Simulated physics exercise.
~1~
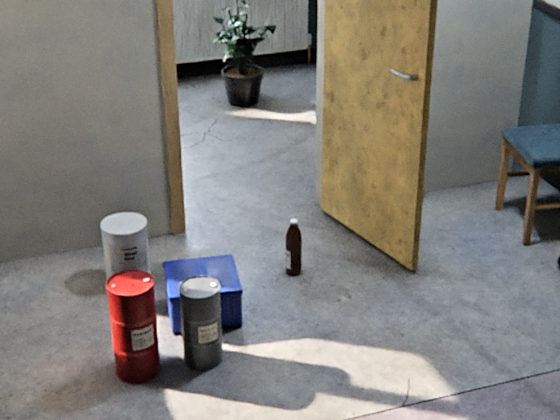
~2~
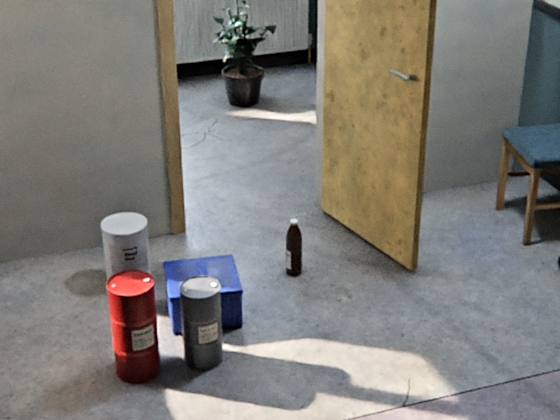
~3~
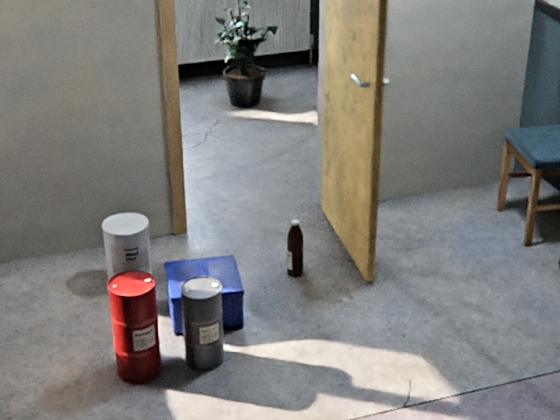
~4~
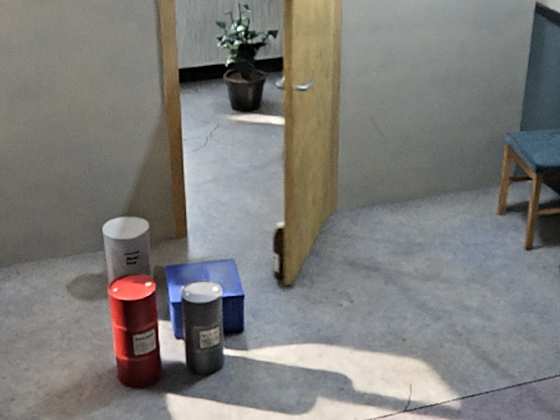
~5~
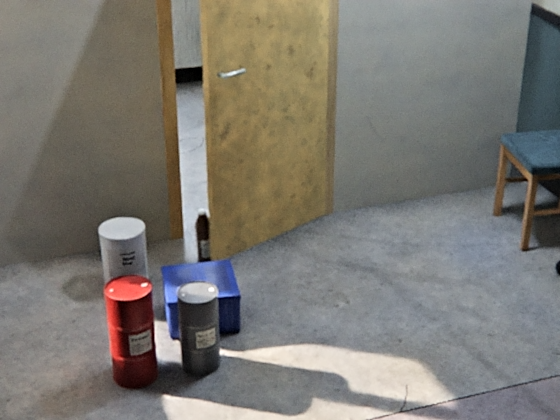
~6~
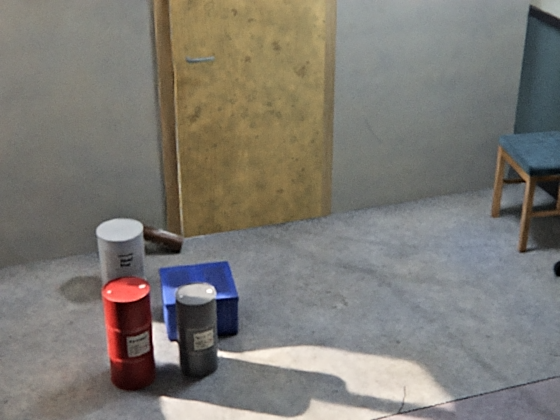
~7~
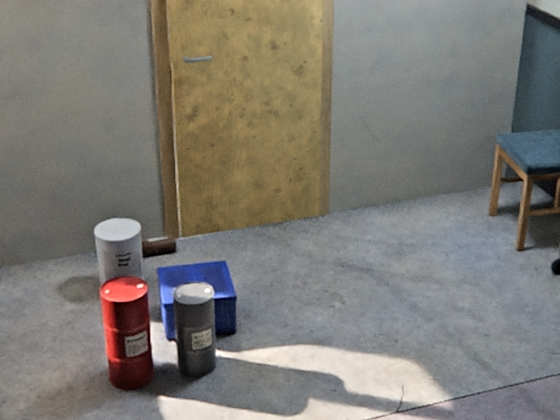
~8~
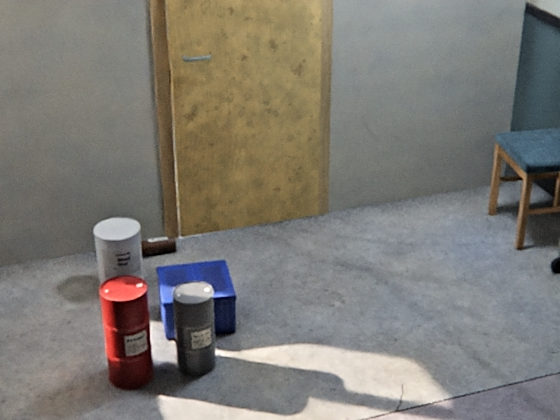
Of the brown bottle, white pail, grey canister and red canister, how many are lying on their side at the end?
Only one of them, the brown bottle, ends up lying on its side. The white pail and the grey and red canisters are still upright.
